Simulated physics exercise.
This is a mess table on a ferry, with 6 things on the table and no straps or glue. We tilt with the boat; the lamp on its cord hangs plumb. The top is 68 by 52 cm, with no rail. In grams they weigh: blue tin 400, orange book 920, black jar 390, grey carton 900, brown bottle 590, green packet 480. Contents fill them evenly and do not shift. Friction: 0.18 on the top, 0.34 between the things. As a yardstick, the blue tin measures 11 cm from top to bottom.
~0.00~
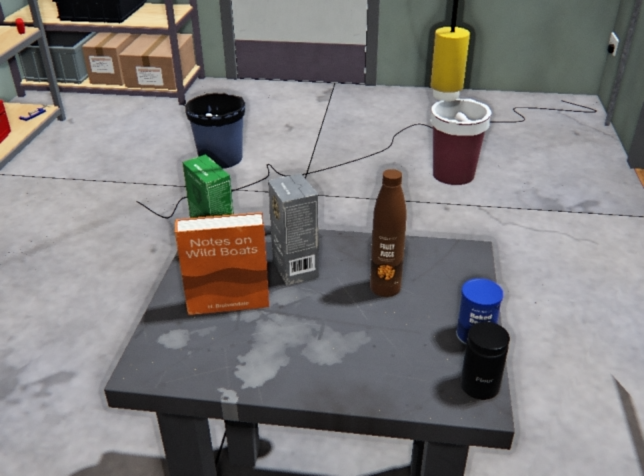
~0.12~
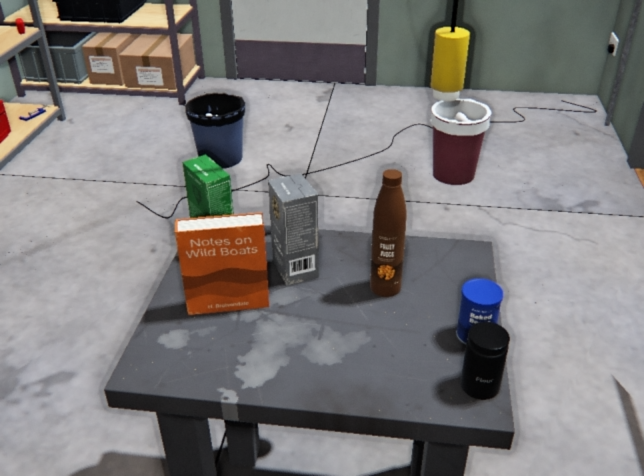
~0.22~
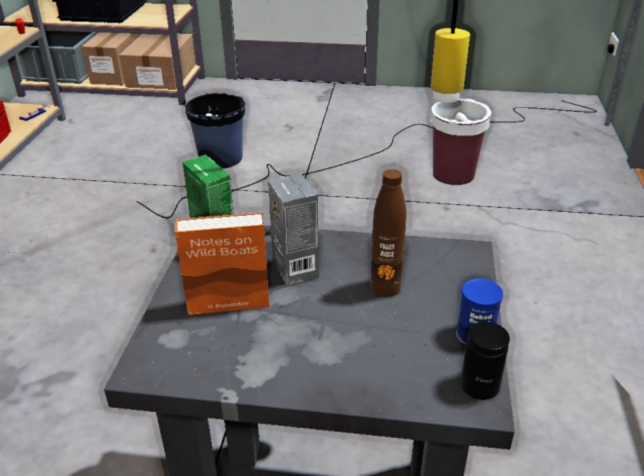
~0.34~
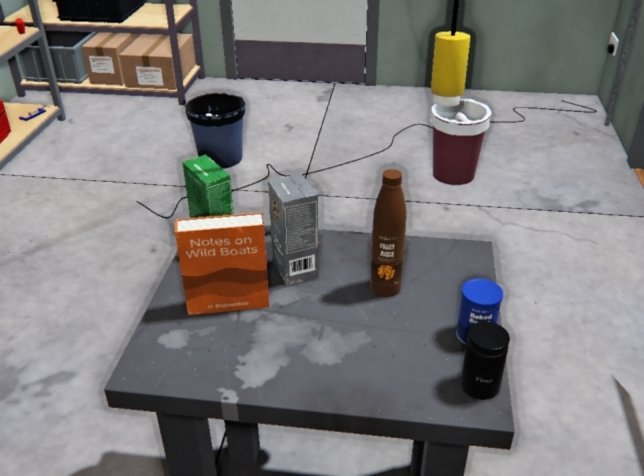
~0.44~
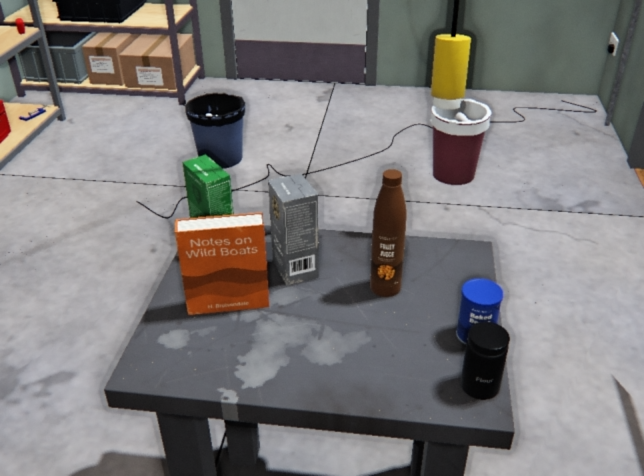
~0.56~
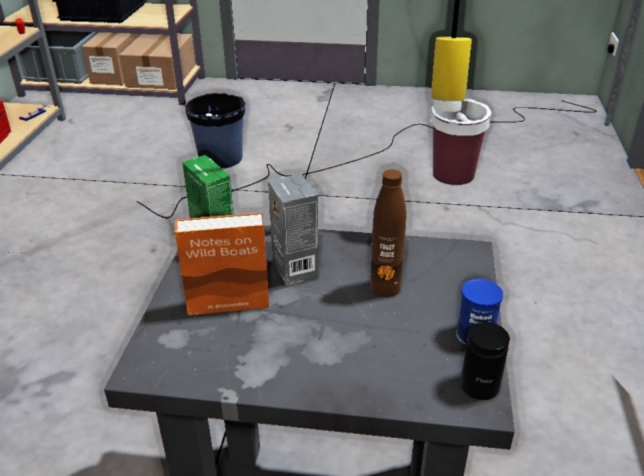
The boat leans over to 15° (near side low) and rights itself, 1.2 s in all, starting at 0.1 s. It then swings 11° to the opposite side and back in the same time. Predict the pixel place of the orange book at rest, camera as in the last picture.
Resting place of the orange book: (210, 298).
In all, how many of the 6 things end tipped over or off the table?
That comes to 1.
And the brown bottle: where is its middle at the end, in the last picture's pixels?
At about (386, 264).
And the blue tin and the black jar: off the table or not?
The blue tin is still on the table; the black jar finishes off the table.
By 0.86 s, boat heeled 13°, near side down; orange book 4 cm from its spot near (219, 278); green packet 4 cm from its spot; grey carton 4 cm from its spot.
By 1.06 s, boat heeled 5°, near side down; orange book 9 cm from its spot near (212, 295); grey carton 9 cm from its spot; green packet 9 cm from its spot.
By 1.46 s, boat heeled 2°, far side down; black jar now off the table; orange book 11 cm from its spot near (209, 301); grey carton 11 cm from its spot.
By 1.76 s, boat heeled 10°, far side down; orange book 11 cm from its spot near (209, 301); grey carton 11 cm from its spot; green packet 11 cm from its spot.
When it is over (3.0 s), off the table, black jar; not toppled but over 5 cm from the start, blue tin, orange book, grey carton, brown bottle and green packet. In the last view, orange book near (210, 298).
